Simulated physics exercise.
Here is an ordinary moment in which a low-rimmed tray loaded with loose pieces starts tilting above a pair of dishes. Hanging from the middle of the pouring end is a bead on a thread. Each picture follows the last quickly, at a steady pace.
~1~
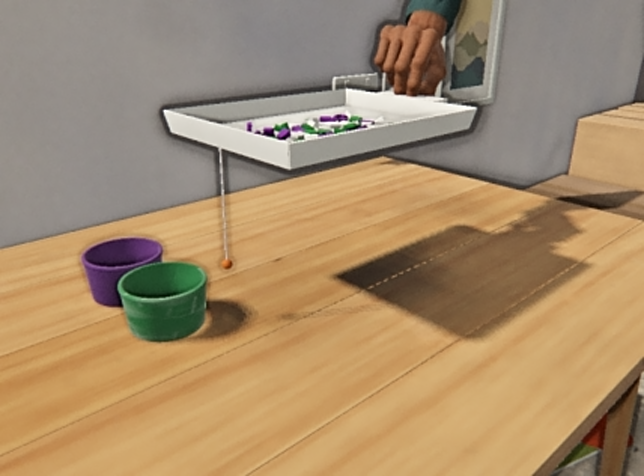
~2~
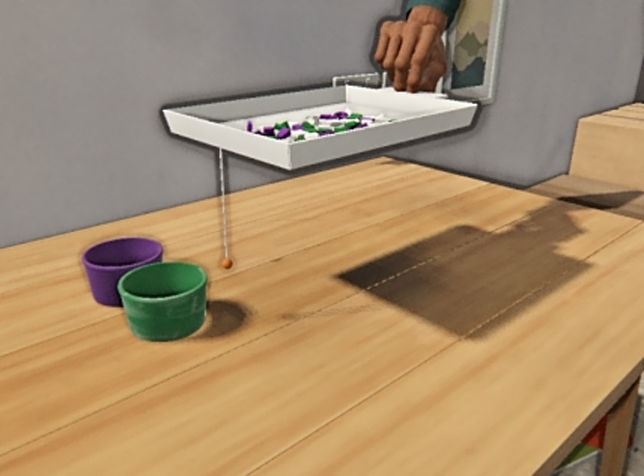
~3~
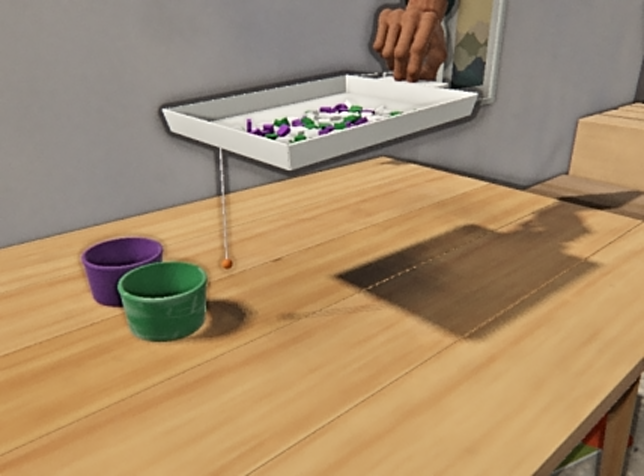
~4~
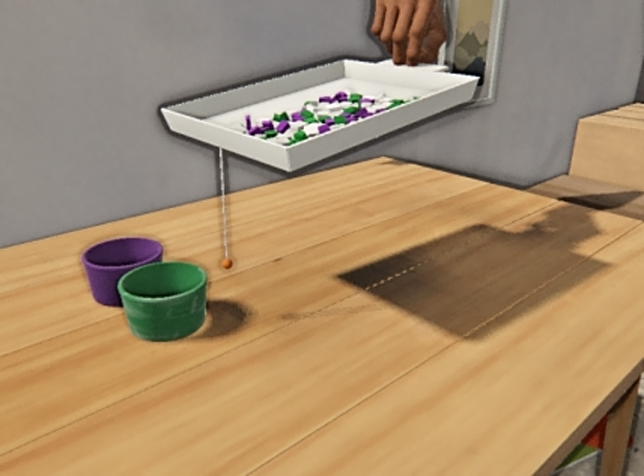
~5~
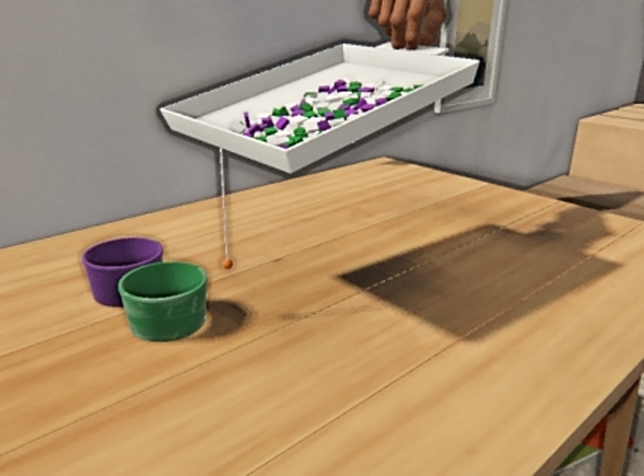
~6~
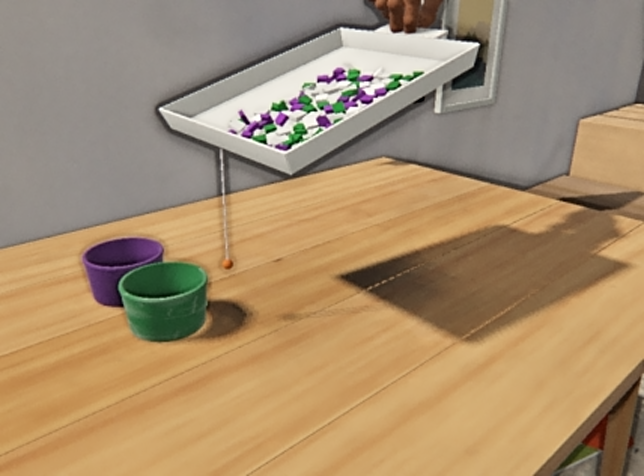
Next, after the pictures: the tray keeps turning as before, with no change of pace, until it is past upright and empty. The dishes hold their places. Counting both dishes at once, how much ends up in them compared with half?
Most likely the dishes will collect not even half of it.
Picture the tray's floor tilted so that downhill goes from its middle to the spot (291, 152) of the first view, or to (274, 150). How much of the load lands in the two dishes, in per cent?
I'd put it at some 0 % and then some 0 %.
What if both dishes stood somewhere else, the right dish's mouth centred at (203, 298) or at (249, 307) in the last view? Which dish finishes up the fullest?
Right side first, Right side second.
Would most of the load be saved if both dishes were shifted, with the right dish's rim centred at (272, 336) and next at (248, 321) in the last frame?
In the first position past half, in the second past half.
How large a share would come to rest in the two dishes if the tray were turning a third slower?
Expected result: Around 10 per cent.
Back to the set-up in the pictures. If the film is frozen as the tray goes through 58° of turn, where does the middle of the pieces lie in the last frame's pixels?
Near the pixel (268, 112).
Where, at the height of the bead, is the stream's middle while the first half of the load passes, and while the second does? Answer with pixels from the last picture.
It passes near (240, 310) first and then near (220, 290).
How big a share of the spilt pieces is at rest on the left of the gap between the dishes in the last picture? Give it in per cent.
It comes to 10 per cent or so.
Soon after the last picture, tray tipped steeply; all on the tray.
A little later, tray tipped right over; most on the tray; a small part outside both; a stray few in the air.
Later still, tray tipped past a quarter turn; a small part in the right dish; most outside both.
At rest, tray tipped past a quarter turn; a small part in the right dish; none in the left dish; most outside both.
